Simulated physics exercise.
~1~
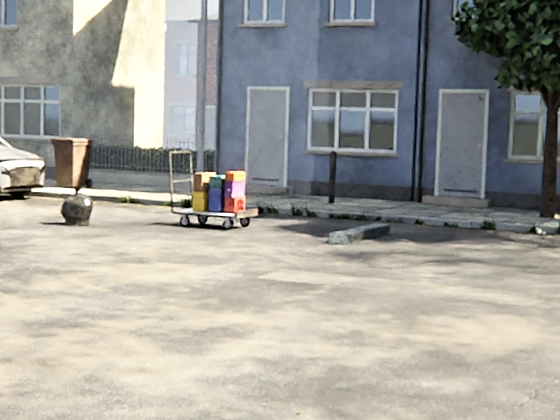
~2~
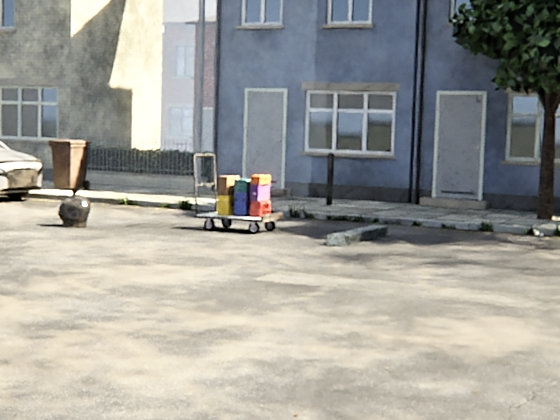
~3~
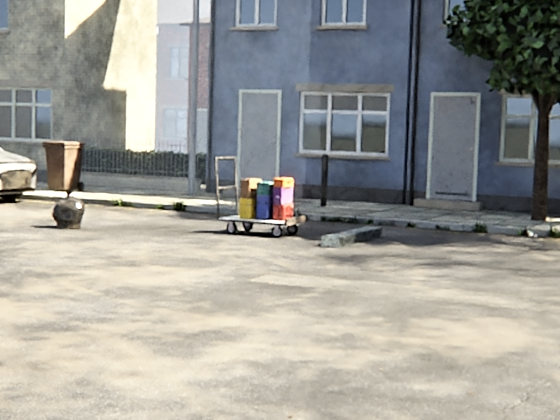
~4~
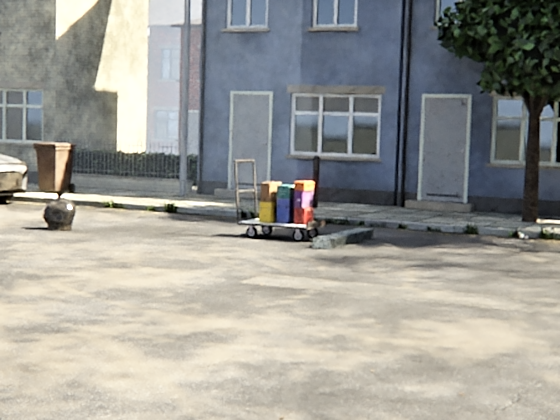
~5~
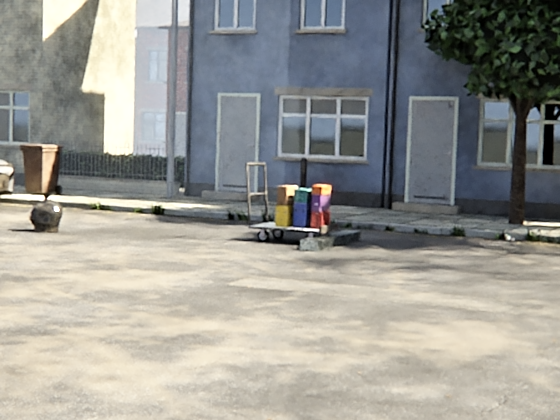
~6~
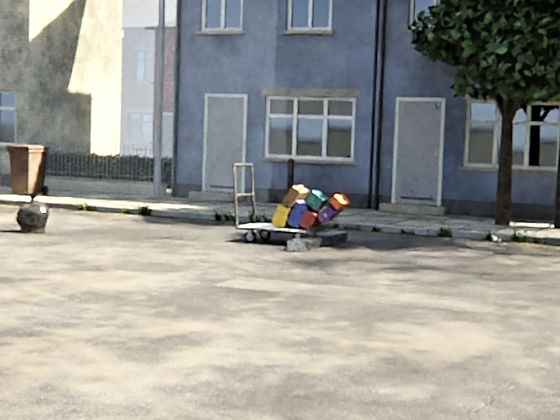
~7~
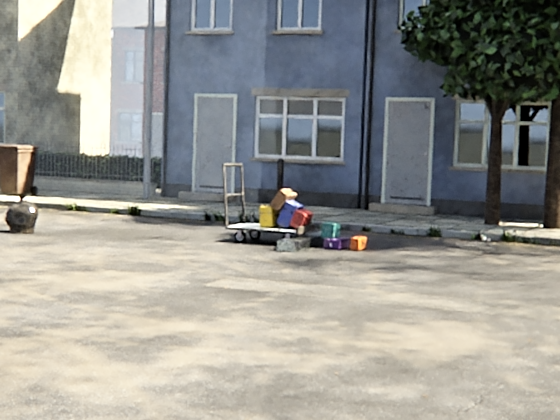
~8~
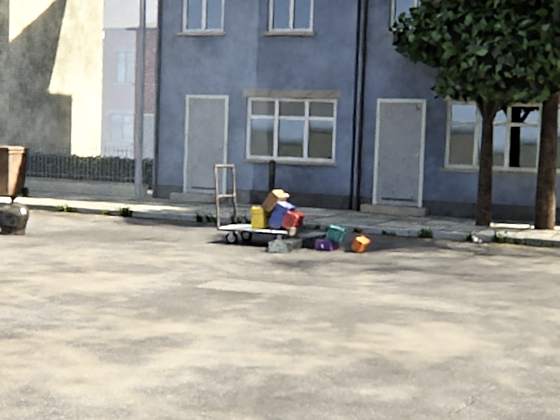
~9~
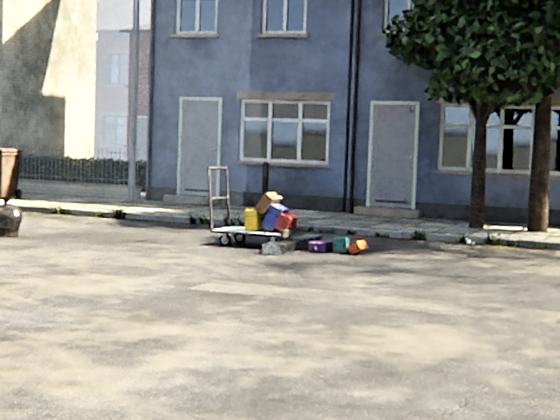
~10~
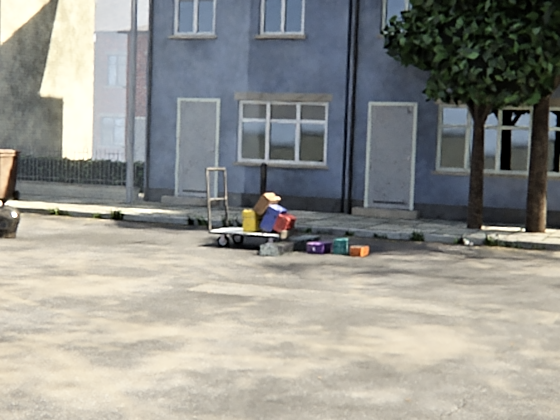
A flat cart stacked with colourful boxes rolled right across a yard and stopped abruptly at a low kerb, pitching the load forward. Purple, teal and orange boxes tumbled onto the ground beyond it, while the others stayed jumbled on the deck.
